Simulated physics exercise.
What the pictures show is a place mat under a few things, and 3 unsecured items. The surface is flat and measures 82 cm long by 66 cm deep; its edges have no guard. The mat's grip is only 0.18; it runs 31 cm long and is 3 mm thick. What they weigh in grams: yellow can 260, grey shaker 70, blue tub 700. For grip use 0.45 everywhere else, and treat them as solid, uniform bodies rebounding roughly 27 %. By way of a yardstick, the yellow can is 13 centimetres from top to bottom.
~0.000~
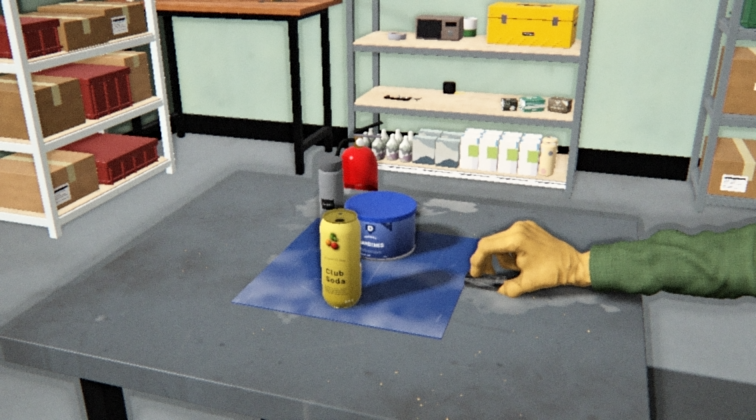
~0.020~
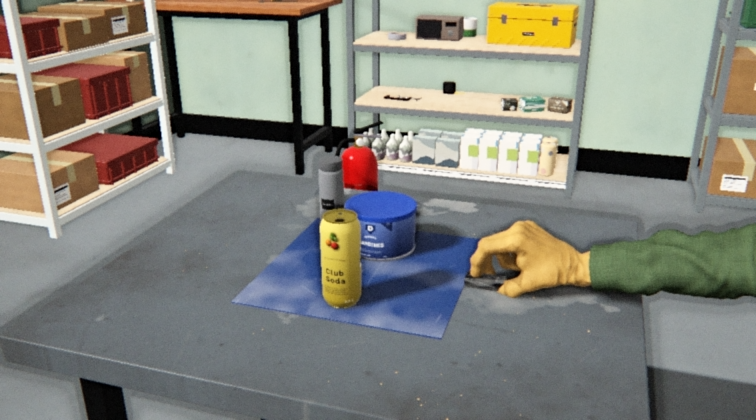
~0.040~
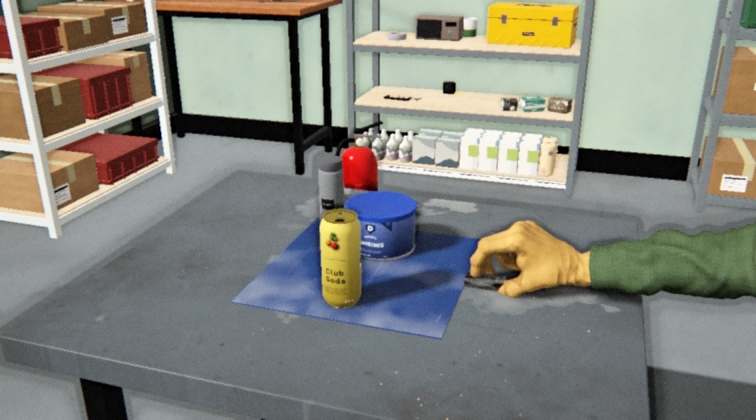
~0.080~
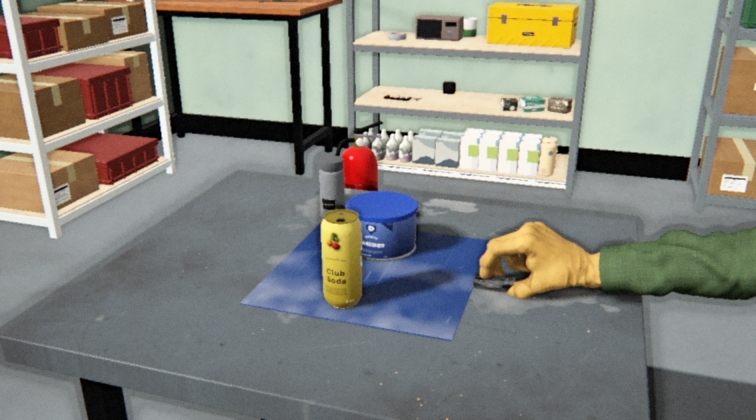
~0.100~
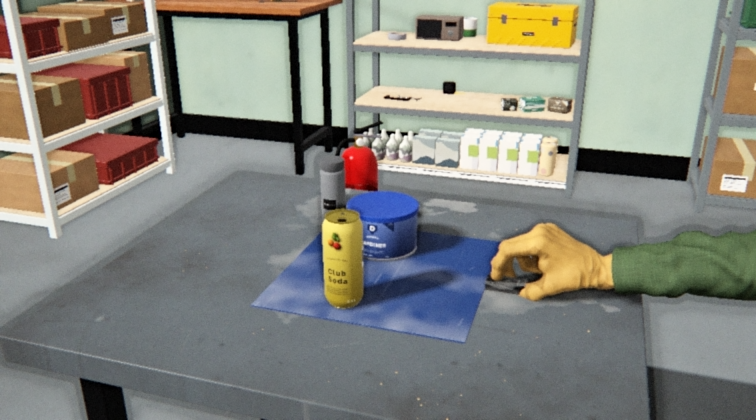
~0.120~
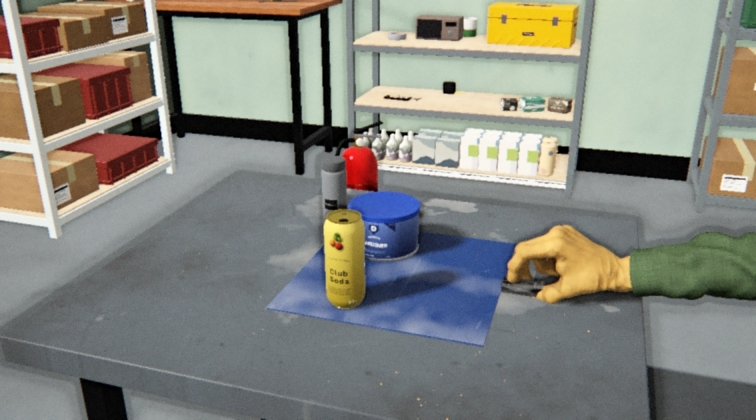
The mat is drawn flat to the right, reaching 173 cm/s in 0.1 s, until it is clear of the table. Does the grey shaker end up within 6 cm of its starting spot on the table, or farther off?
I'd say it stays within range.
By 0.22 s, mat out by 22 cm; grey shaker tilted 4° near (342, 197); yellow can tilted 3°; blue tub 3 cm from its spot.
By 0.32 s, mat out by 40 cm; grey shaker 2 cm from its spot near (340, 197); yellow can tilted 6°; blue tub 4 cm from its spot.
By 0.42 s, mat out by 57 cm; yellow can 4 cm from its spot; blue tub 4 cm from its spot.
By 0.52 s, mat out by 74 cm; grey shaker 2 cm from its spot near (340, 196); yellow can 3 cm from its spot; blue tub 4 cm from its spot.
When it is over (1.1 s), all 3 within 6 cm of the start. End places, in pixels of the last picture, grey shaker near (339, 197).
